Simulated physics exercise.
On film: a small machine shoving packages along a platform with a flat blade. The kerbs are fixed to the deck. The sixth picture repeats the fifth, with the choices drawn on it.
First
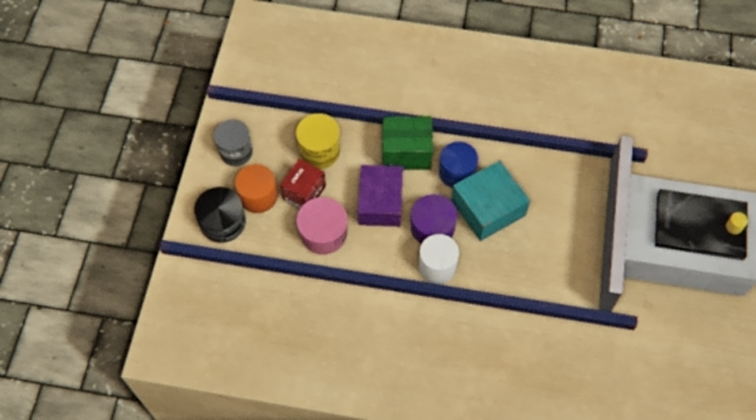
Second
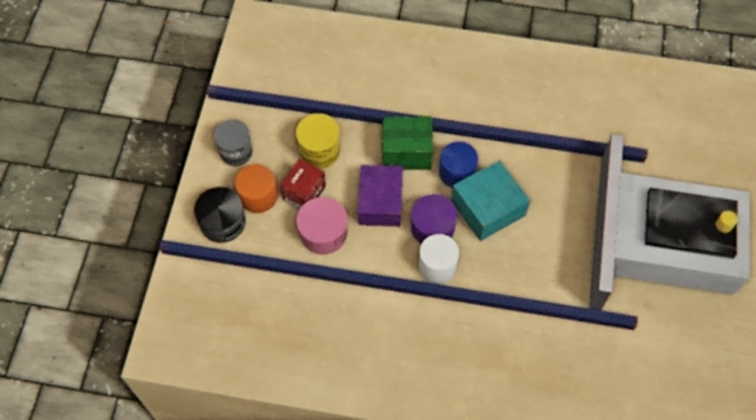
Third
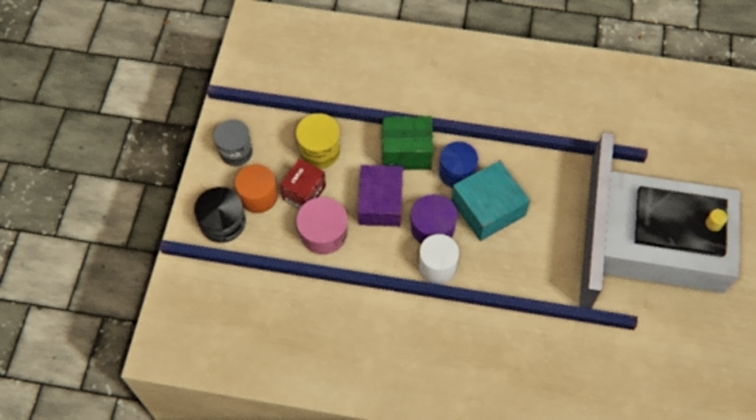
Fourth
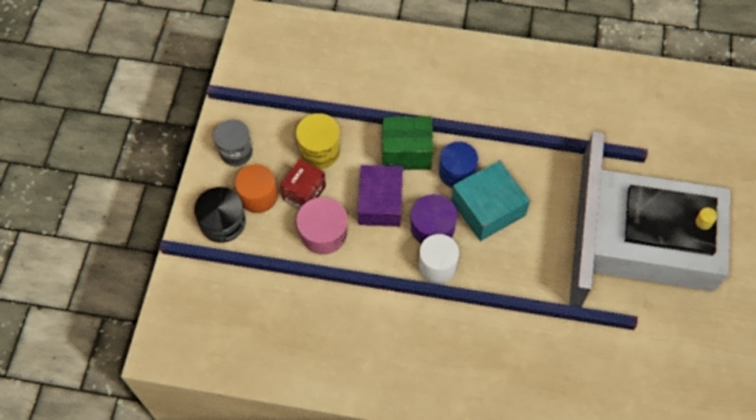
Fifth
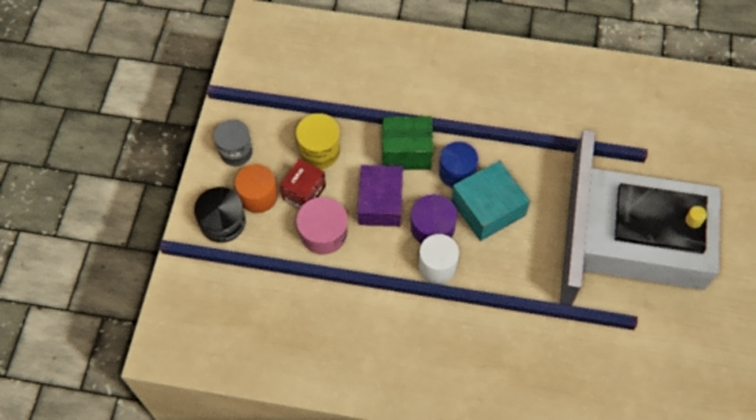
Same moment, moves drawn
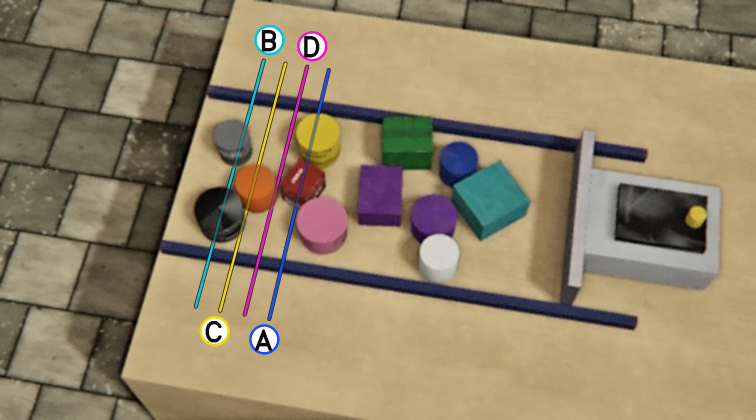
To begin with, a small gray machine with a flat blade sits at the right of a wooden platform, facing a cluster of colorful boxes and cylinders between two blue rails. The machine then slides a short way left in small, steady steps, narrowing the gap, while the packages stay still and untouched.
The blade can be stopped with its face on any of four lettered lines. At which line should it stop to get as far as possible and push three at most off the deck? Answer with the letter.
It can go as far as A.
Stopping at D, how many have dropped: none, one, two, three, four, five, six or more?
In all, five.
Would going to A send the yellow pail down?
No.
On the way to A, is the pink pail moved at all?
By then, yes.
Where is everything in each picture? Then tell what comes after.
Yellow pail (319, 142); blue canister (458, 165); red box (303, 186), in the first picture.
Robot (685, 221); grey pail (234, 143), in the second picture.
Robot (674, 219); green box (407, 144), in the third picture.
Robot (664, 218); pink pail (323, 226), in the fourth picture.
Robot (655, 216); black canister (220, 215); purple canister (433, 221); purple crate (381, 196), in the fifth picture.
On the copy, A at (301, 186); B at (232, 176); C at (255, 179); D at (278, 183).
On A. First, robot (550, 200); blue canister (445, 143); green box (401, 142).
Then, robot (450, 185); orange canister (227, 176); red box (262, 177).
Finally, robot (372, 173); orange canister over the edge; grey pail over the edge; two fallen.
By contrast, B drops eight; C drops six; D drops five.
